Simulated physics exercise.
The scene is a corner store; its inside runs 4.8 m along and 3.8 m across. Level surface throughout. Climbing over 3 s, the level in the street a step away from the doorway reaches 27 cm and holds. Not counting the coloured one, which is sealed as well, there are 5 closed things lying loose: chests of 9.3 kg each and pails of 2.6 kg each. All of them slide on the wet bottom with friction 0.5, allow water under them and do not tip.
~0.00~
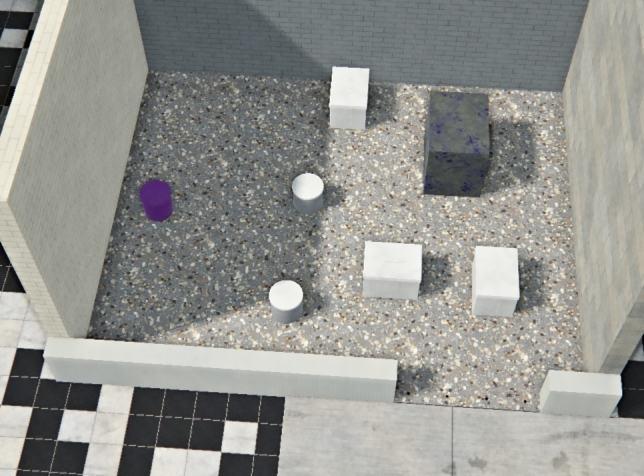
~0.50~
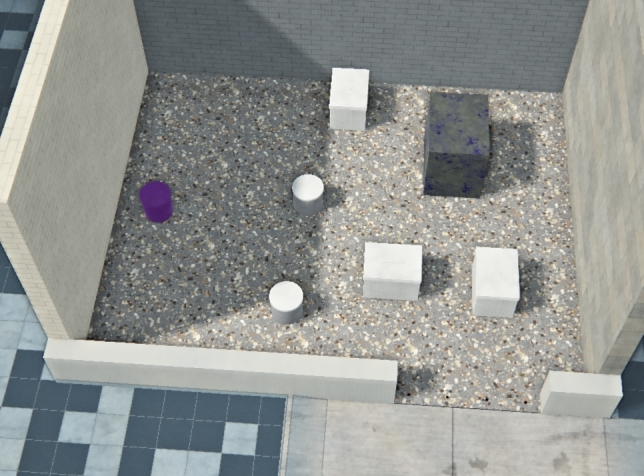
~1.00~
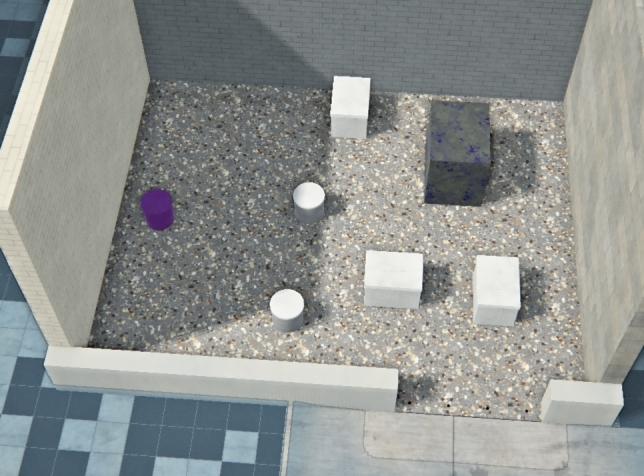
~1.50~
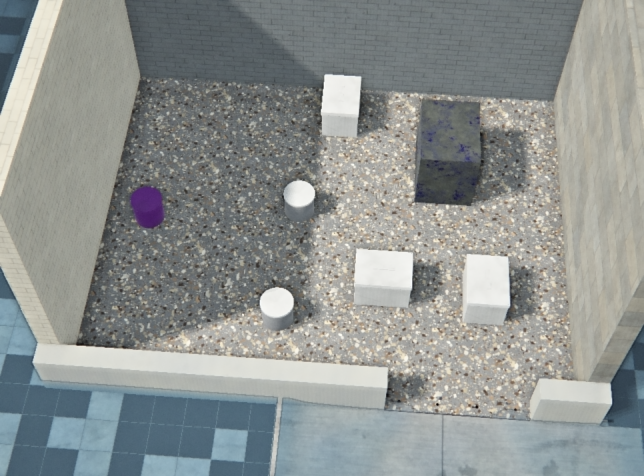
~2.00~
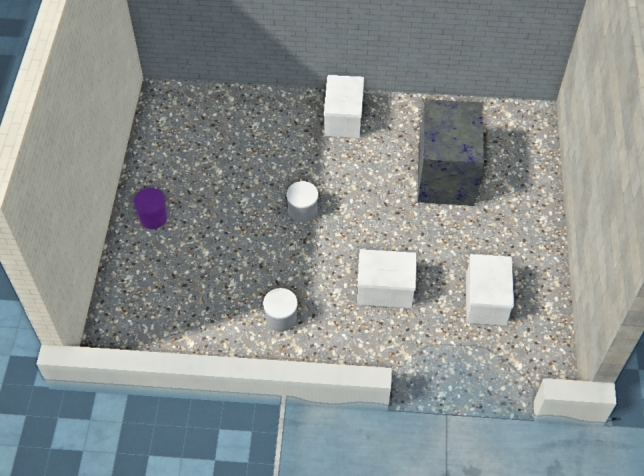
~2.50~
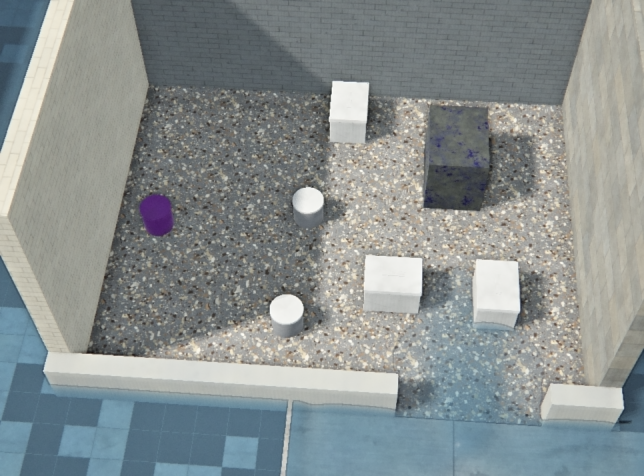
In the video, water spreads over the checkered ground outside a walled, pebble-floored space holding white blocks, a dark block and a purple pail, then begins to enter through the front gap, while the objects stay in place.
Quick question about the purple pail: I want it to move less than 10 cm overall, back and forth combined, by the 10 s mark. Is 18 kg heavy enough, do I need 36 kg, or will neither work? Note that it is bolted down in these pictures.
You need 36 kg.
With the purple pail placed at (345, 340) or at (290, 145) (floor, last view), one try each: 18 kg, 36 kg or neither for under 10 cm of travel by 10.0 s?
Well, at the first spot either weight will do, and at the second either weight will do.
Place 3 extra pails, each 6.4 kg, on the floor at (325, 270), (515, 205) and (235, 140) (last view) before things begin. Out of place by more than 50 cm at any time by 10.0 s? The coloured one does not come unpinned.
Below the mark, above the mark, above the mark.
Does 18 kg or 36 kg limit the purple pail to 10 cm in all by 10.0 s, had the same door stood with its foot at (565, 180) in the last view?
If so, then the first option suffices.
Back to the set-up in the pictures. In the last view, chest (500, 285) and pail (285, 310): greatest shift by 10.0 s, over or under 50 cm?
Exceeds it; falls short.
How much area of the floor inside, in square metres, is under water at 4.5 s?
Some 10.0 m2 of it.
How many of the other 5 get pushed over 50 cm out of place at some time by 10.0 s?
4.
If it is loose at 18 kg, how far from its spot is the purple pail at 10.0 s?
I'd put it at about 50 cm.
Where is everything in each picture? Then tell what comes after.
In the first frame, the purple pail at (155, 193) rests on the ground; water covers 0.0 m2; 0 of 6 have shifted.
In the second frame, the purple pail at (155, 194), on the bottom; water covers 0.0 m2; 0 of 6 have shifted.
In the third frame, the purple pail at (156, 202), on the bottom; 0.0 m2 under water; 0 of 6 have shifted.
In the fourth frame, the purple pail at (146, 199), on the bottom; water covers 0.0 m2; 0 of 6 have shifted.
In the fifth frame, the purple pail at (149, 200) rests on the ground; 0.5 m2 under water; 0 of 6 have shifted.
In the sixth frame, the purple pail at (155, 207), on the bottom; 1.4 m2 under water; 0 of 6 have shifted.
After 3.5 s the purple pail would be 0 cm from its start with 18 kg and 0 cm from its start with 36 kg; 0 cm of water round it then.
After 4.5 s the purple pail would be 0 cm from its start with 18 kg and 0 cm from its start with 36 kg; 0 cm of water round it then.
After 7.0 s the purple pail would be 0 cm from its start with 18 kg and 0 cm from its start with 36 kg; 2 cm of water round it then.
After 10.0 s the purple pail would be 47 cm from its start with 18 kg and 1 cm from its start with 36 kg; 11 cm of water round it then.
